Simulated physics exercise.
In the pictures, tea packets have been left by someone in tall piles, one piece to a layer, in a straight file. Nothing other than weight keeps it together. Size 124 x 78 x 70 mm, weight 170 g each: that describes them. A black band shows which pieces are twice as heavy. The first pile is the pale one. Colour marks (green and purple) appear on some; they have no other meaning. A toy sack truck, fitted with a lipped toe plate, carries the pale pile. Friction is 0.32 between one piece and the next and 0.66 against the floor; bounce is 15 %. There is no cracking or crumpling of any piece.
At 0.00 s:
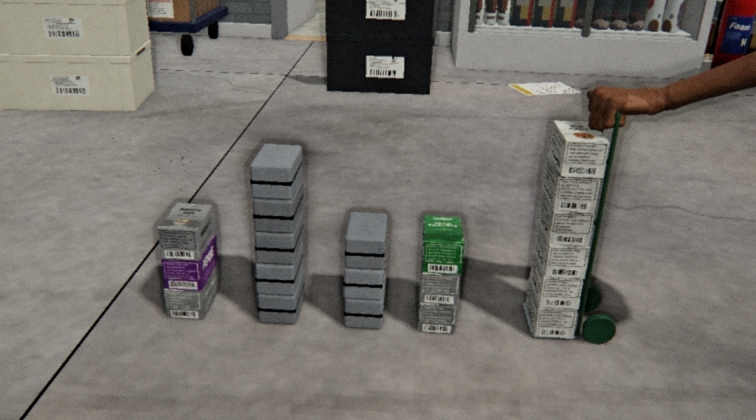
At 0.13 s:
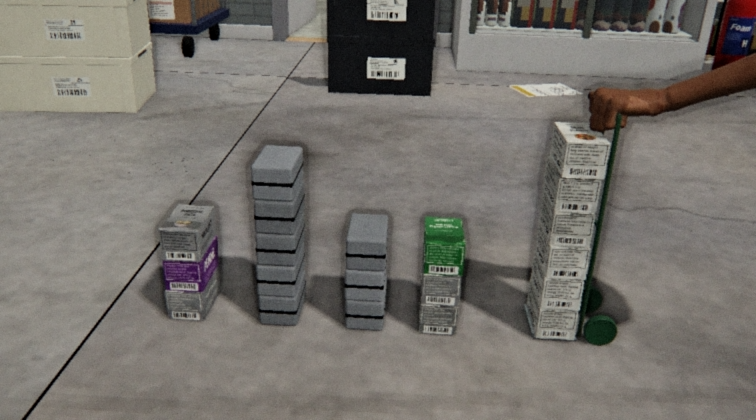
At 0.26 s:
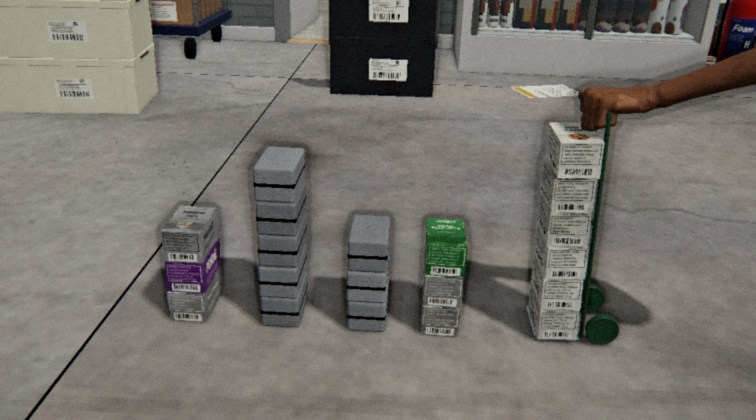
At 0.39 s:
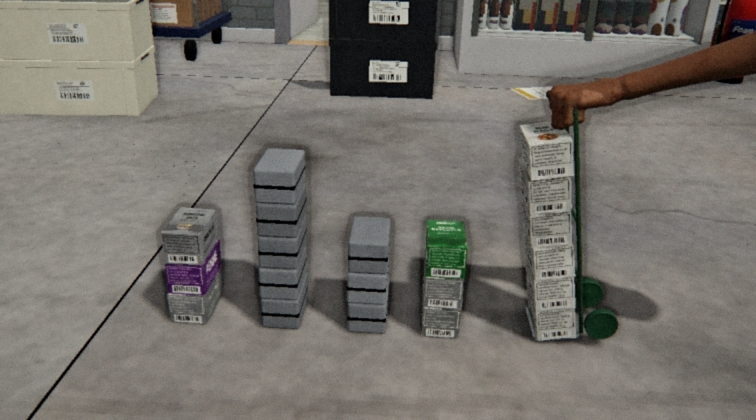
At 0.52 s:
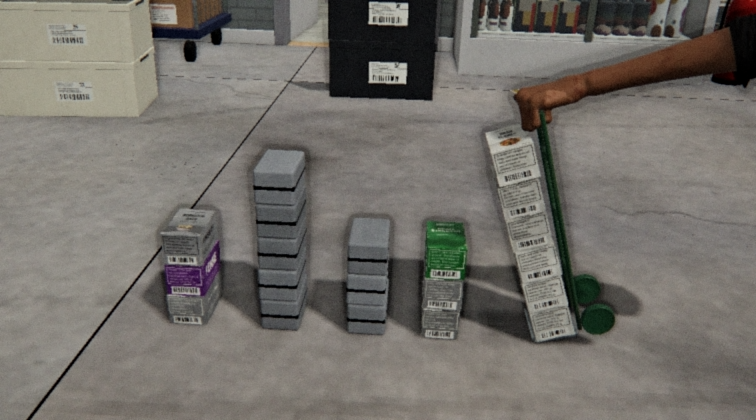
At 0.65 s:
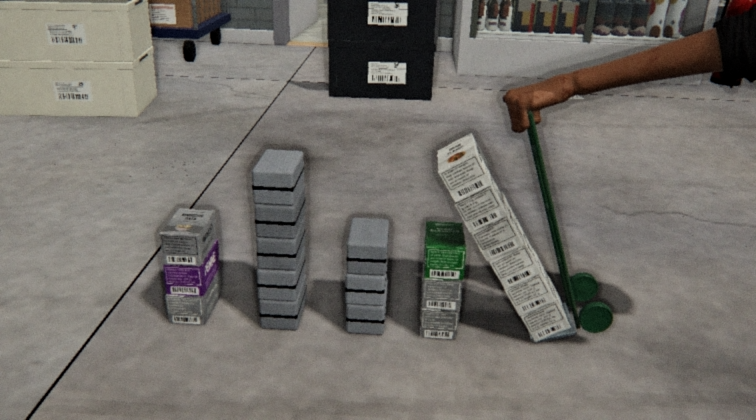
A hand and forearm reach in from the right on a grey concrete floor, seen from slightly above, gripping a small green sack truck that carries a tall pale stack of packets. To its left stand four more stacks in a row, two plain grey, one green-topped and one with a purple band. The hand tilts the truck leftward, and the pale stack leans left, its top separating from the frame.
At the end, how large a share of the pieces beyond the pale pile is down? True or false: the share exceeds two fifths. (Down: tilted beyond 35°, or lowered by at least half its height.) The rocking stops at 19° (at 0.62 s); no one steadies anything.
False.
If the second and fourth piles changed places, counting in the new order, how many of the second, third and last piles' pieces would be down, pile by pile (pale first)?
Pile by pile, you'd see second at 5, third at 3 and last at 2 down.
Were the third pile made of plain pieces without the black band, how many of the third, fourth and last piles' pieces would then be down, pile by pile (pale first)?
Down per pile - third: 0, fourth: 0, last: 0.
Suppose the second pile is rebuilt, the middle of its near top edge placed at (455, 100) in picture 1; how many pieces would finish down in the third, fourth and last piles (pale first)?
Pile by pile that makes third 3, fourth 5, last 3.
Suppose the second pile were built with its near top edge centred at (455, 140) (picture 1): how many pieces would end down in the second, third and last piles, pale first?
Counts down - second: 5; third: 3; last: 3.
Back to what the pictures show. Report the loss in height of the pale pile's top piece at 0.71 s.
I'd put it at close to 6 cm below where it started.
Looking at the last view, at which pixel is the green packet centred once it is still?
About pixel (401, 252).
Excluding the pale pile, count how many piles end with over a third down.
That comes to 0.
After 0.71 s, 6 of the pale pile down; none of the 14 other packets down, 1 disturbed; green packet 7 mm from its place.
After 0.78 s, 5 of the pale pile down; none of the 14 other packets down, 2 disturbed; green packet 20 mm from its place.
After 0.92 s, 6 of the pale pile down; none of the 14 other packets down, 4 disturbed; green packet 14° from how it stood.
After 1.10 s, 6 of the pale pile down; none of the 14 other packets down, 3 disturbed; green packet 23° from how it stood.
In the end (1.7 s), 6 of the pale pile down; none of the 14 other packets down, 3 disturbed; green packet 24° from how it stood; purple packet unmoved. That is 0 per cent. From the last view, middles, green packet near (401, 253), purple packet near (193, 266).
